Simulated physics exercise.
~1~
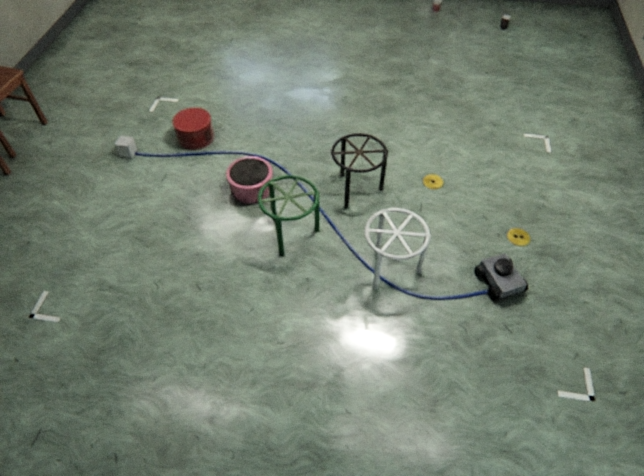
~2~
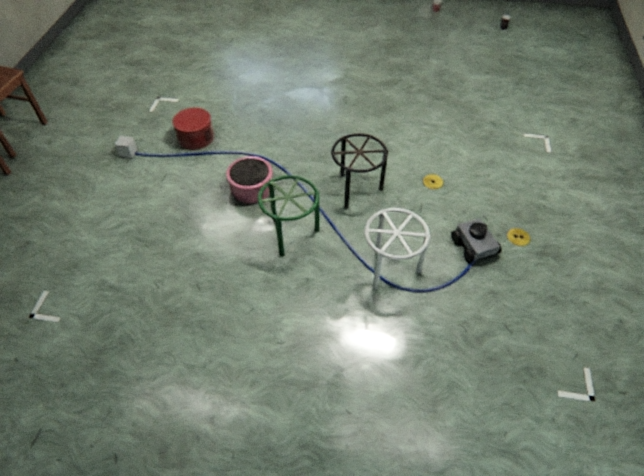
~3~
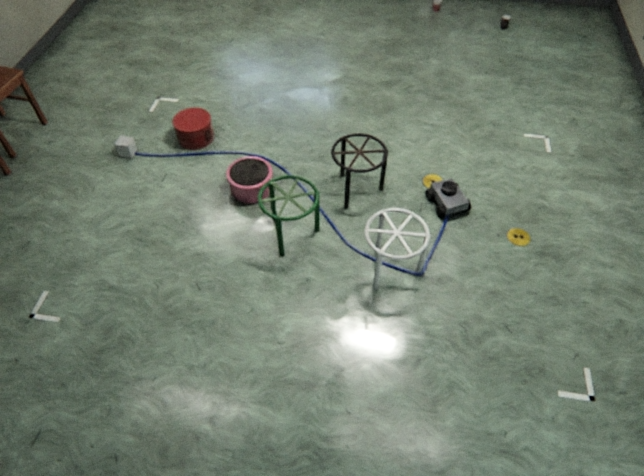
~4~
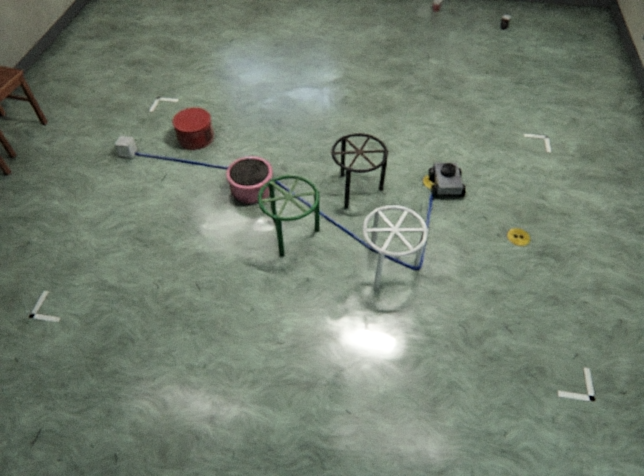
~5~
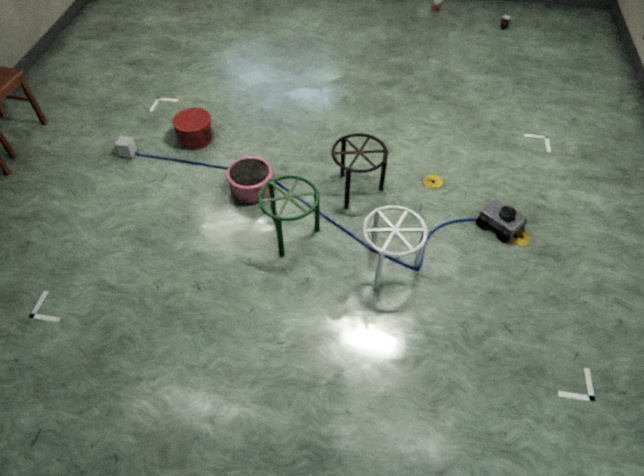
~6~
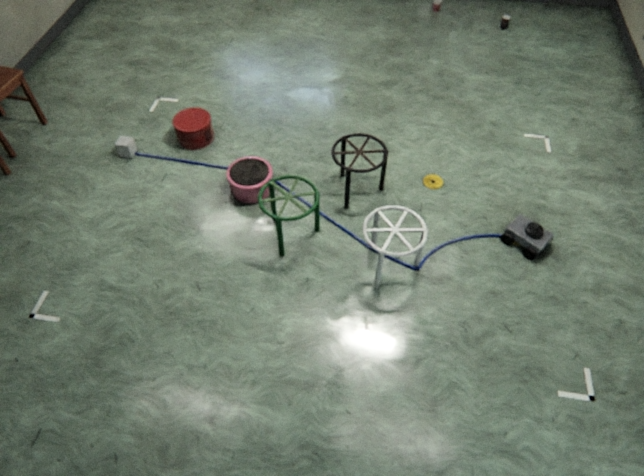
A marbled grey-green floor in a room is seen from above at an angle, with a red bucket, a pink pot and green, black and white stools spread across its middle. A blue lead winds among them from a small pale block at left to a dark grey wheeled cart at right. The cart moves up and left to the farther yellow mark, and the lead pulls straighter and bends sharply by a leg of the white stool. The cart then heads down and right to the nearer yellow mark, ending over it, with the stools, pot and bucket still in place.
